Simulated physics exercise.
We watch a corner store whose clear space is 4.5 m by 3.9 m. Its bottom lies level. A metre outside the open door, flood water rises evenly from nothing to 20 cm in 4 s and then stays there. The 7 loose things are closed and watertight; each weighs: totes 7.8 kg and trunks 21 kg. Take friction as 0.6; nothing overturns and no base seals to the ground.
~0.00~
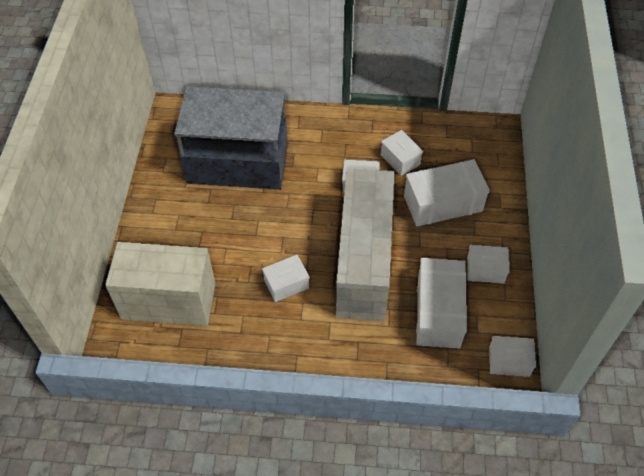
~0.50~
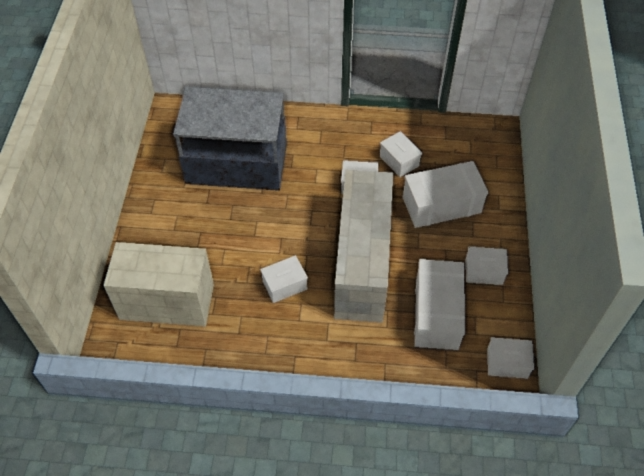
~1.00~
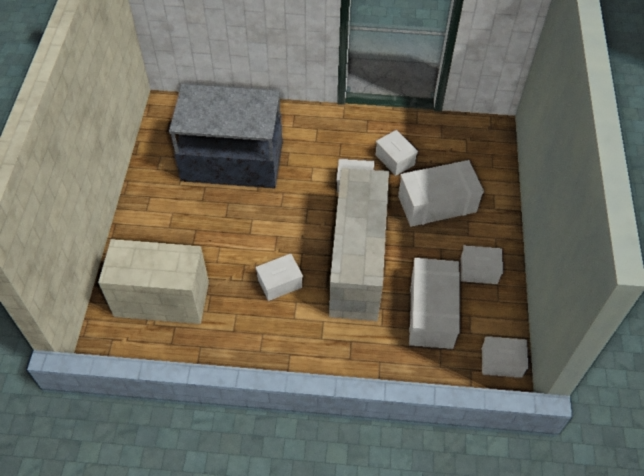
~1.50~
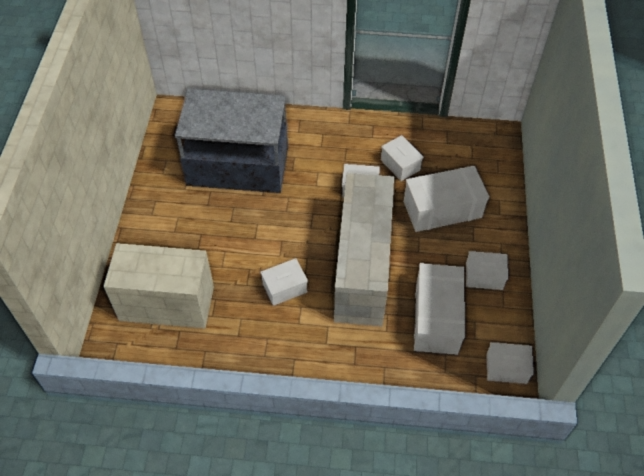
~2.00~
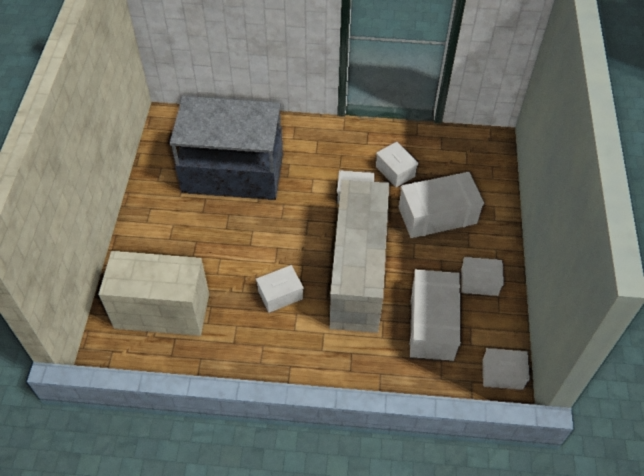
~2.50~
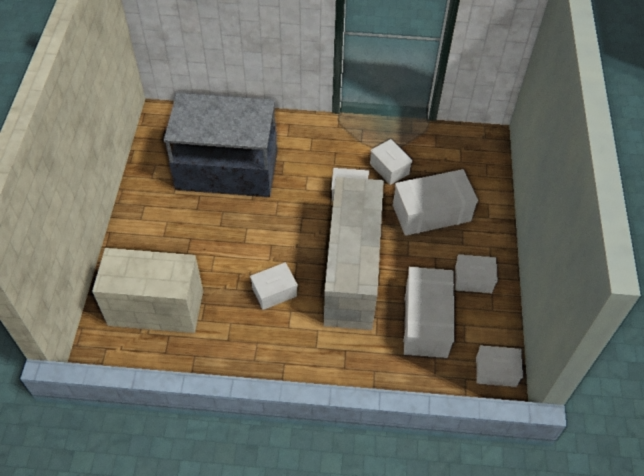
The ground outside changes from brown paving to teal-green tile as the view, looking steeply down into a small open-topped room with a wood-plank floor, shifts very slightly. A dark blue-grey counter stands at back left, a cream block at front left, and a long pale block with white boxes at centre and right. None of them moves, while a faint clear patch spreads inside the back doorway.
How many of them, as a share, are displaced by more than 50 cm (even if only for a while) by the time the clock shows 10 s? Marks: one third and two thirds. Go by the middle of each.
It is two thirds or above.
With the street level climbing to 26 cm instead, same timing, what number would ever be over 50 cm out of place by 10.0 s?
Then 7.
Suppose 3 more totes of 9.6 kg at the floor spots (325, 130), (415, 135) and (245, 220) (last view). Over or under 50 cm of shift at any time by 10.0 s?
In that order: Short of it, over, less.
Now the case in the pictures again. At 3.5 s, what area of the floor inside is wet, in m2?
About 2.0 m2.
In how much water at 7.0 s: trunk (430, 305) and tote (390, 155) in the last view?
About 4 and 6 cm.
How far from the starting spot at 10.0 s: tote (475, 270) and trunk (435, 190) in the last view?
In that order: 150 cm, 200 cm.
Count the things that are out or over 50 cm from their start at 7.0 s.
By then 3.
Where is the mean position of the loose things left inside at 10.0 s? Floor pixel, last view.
Near (373, 339).
After 3.5 s 0 of 7 are over 50 cm from their spots; 0 afloat.
After 4.5 s 1 of 7 are over 50 cm from their spots; 0 afloat.
After 7.0 s 3 of 7 are over 50 cm from their spots; 1 afloat.
After 10.0 s 6 of 7 are over 50 cm from their spots, and 6 have been at some point; 5 afloat.
